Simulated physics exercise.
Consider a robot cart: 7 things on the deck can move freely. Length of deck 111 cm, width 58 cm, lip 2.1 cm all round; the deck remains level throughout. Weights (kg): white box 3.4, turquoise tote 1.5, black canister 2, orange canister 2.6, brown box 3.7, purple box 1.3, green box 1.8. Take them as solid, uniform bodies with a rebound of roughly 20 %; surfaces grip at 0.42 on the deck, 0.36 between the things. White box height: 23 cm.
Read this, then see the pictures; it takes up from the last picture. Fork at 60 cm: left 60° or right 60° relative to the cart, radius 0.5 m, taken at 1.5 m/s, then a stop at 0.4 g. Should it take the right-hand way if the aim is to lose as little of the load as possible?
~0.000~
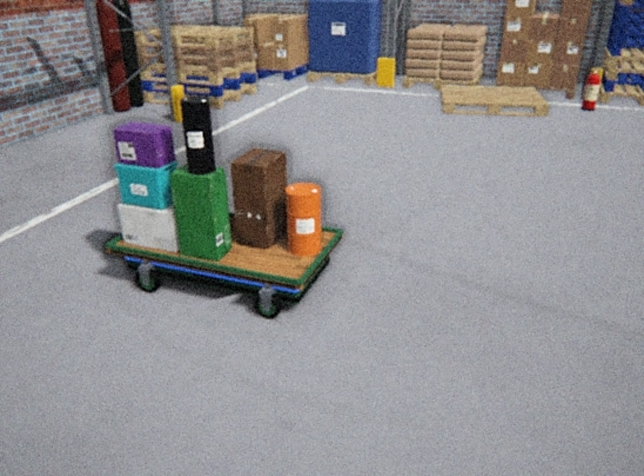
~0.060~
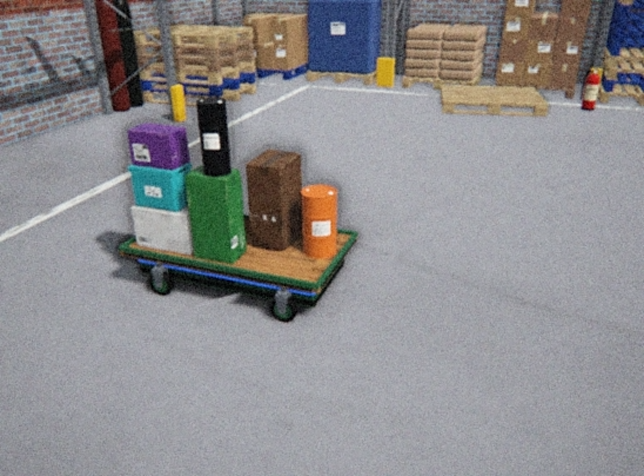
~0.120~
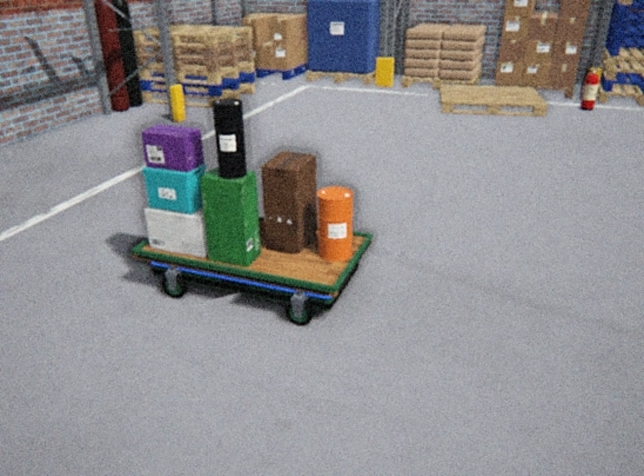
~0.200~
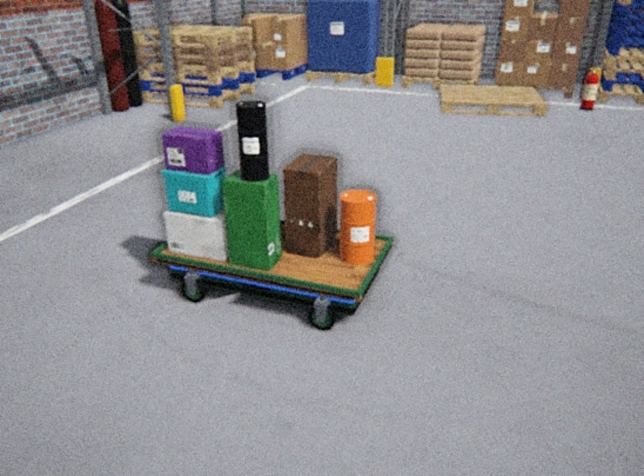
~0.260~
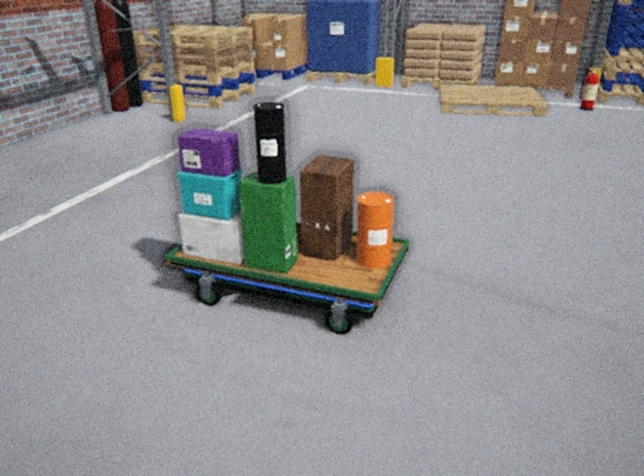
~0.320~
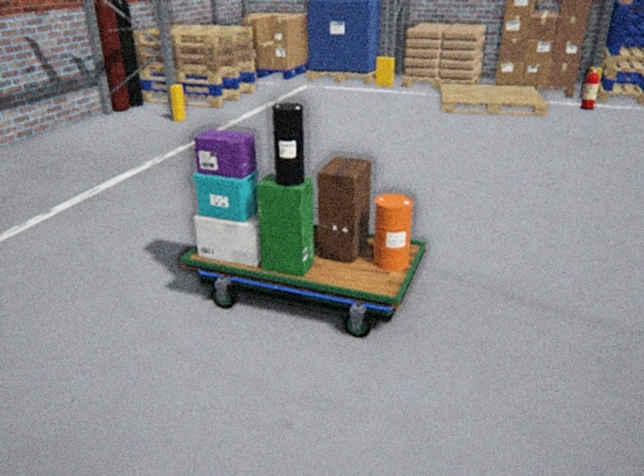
Yes.
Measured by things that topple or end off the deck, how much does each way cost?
Going left: 6; going right: 4.
Turning left. By 0.82 s, cart has run 123 cm, turned 53°; black canister, orange canister and green box now off the deck; turquoise tote 8 cm from its spot near (402, 200); white box 4 cm from its spot near (400, 237).
By 1.12 s, cart has run 162 cm, turned 60°; turquoise tote and purple box now off the deck; white box 5 cm from its spot near (455, 217); brown box tilted 24°.
By 1.52 s, cart has run 171 cm, turned 60°, stopped; brown box now off the deck; white box 6 cm from its spot near (468, 211).
When it is over (2.0 s), off the deck, turquoise tote, black canister, orange canister, brown box, purple box and green box; white box within 10 cm of the start. End places, in pixels of the last picture, white box near (468, 211), turquoise tote near (538, 243).
Turning right instead, black canister, orange canister, brown box and green box tipped over or off the deck, 4 of 7 in all.
